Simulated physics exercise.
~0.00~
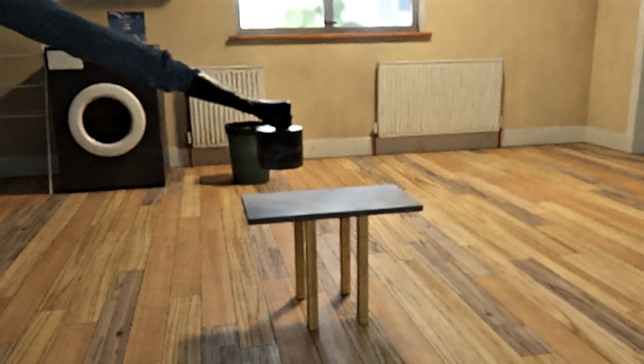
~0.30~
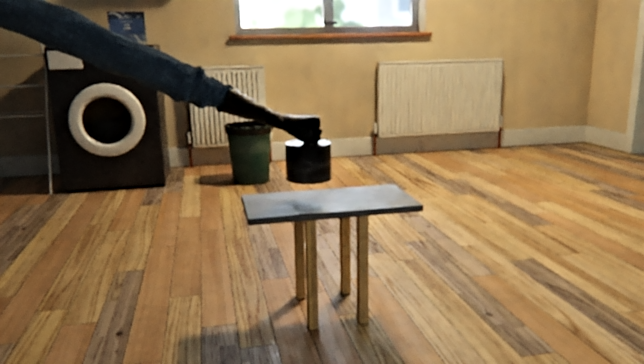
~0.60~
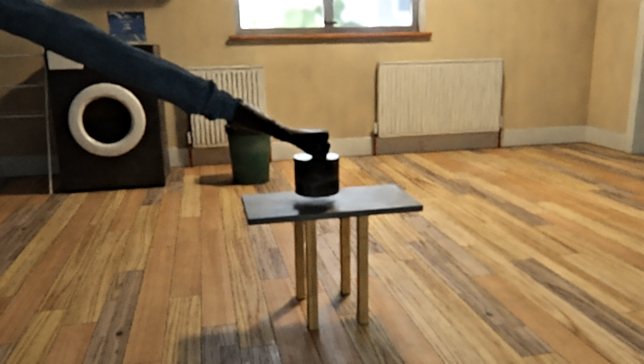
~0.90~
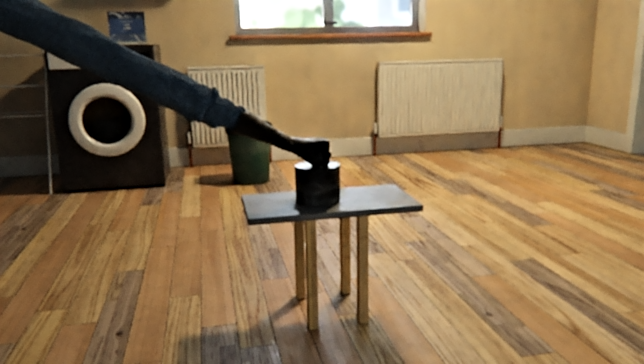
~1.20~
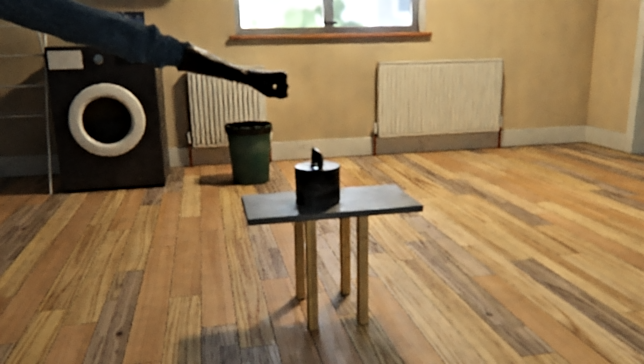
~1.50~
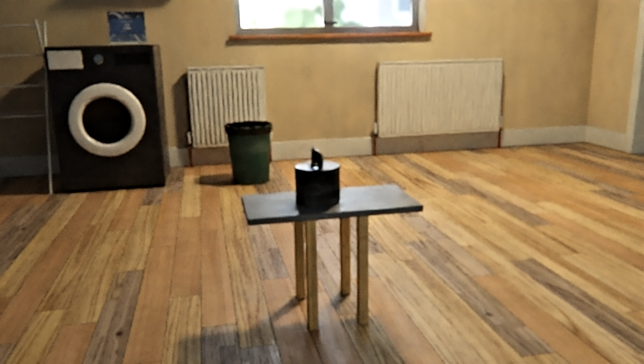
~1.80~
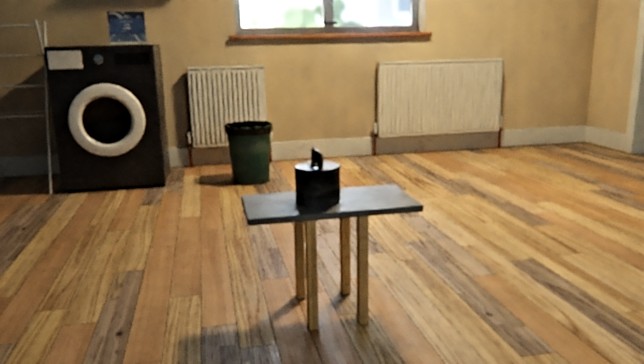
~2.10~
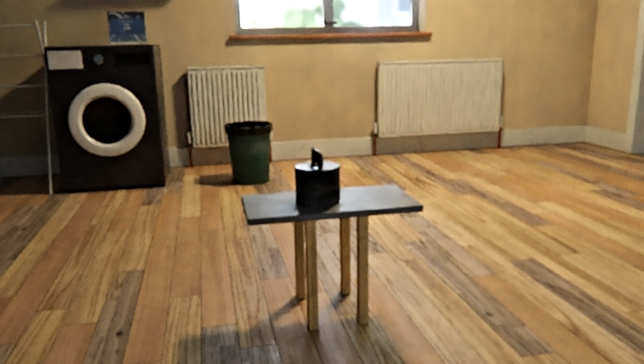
A gloved hand lowering a dark cylinder onto a small grey table, letting go and withdrawing left, the table staying upright.
